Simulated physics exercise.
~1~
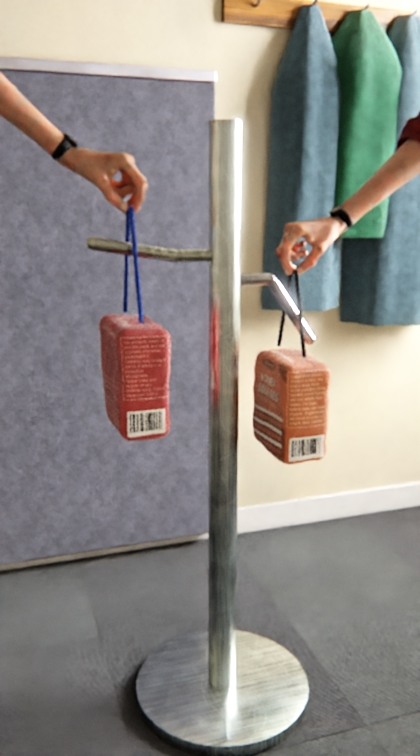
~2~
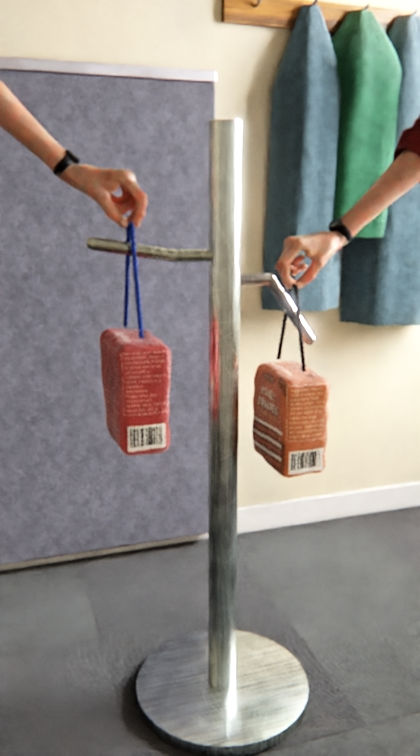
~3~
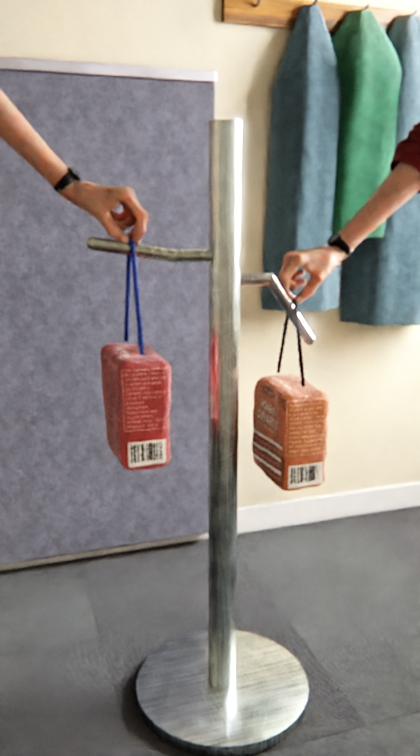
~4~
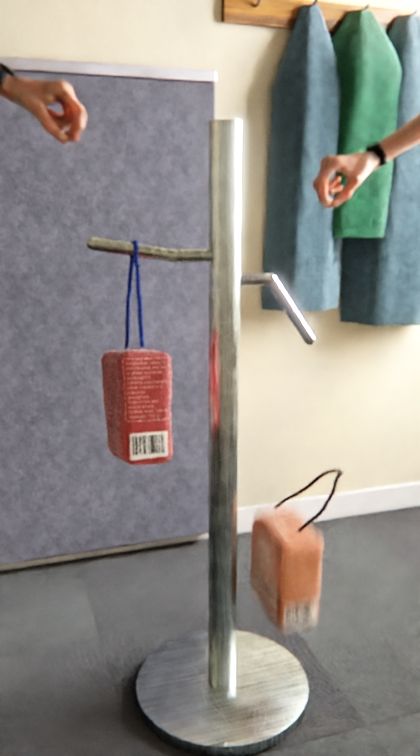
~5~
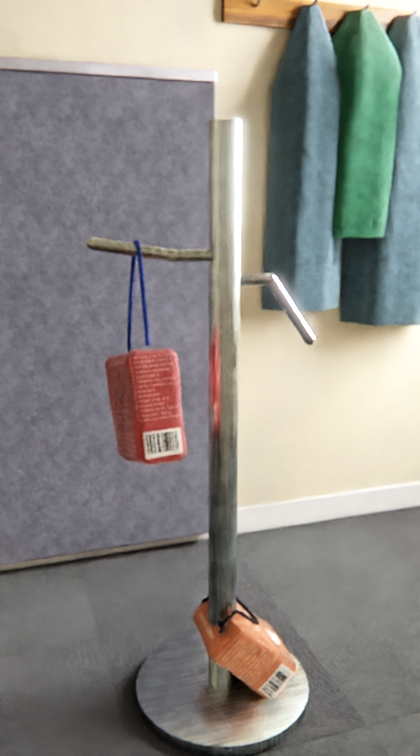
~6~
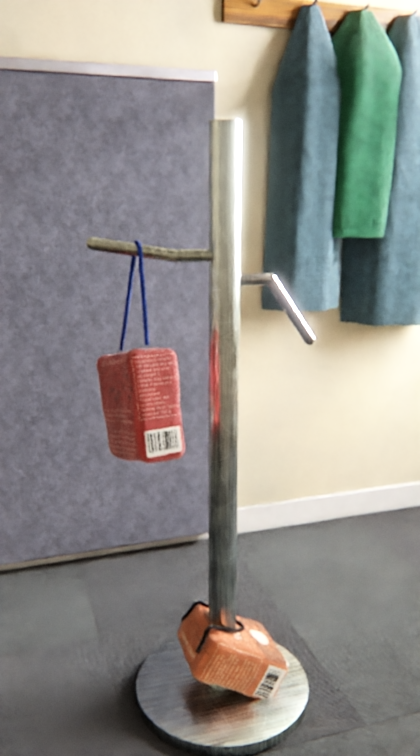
Two hands lower a red sack by its blue loop on the left and an orange sack by its dark loop on the right toward a metal post, seen from the front by a still camera. The post stands on a round base, with a nearly level peg at left and a downward-sloping one at right, before a grey panel and hanging blue and green cloths. The loops reach the pegs, and both hands let go and draw back. The orange sack drops, tips against the post's foot and settles on the base, while the red sack stays hanging, turning slightly.
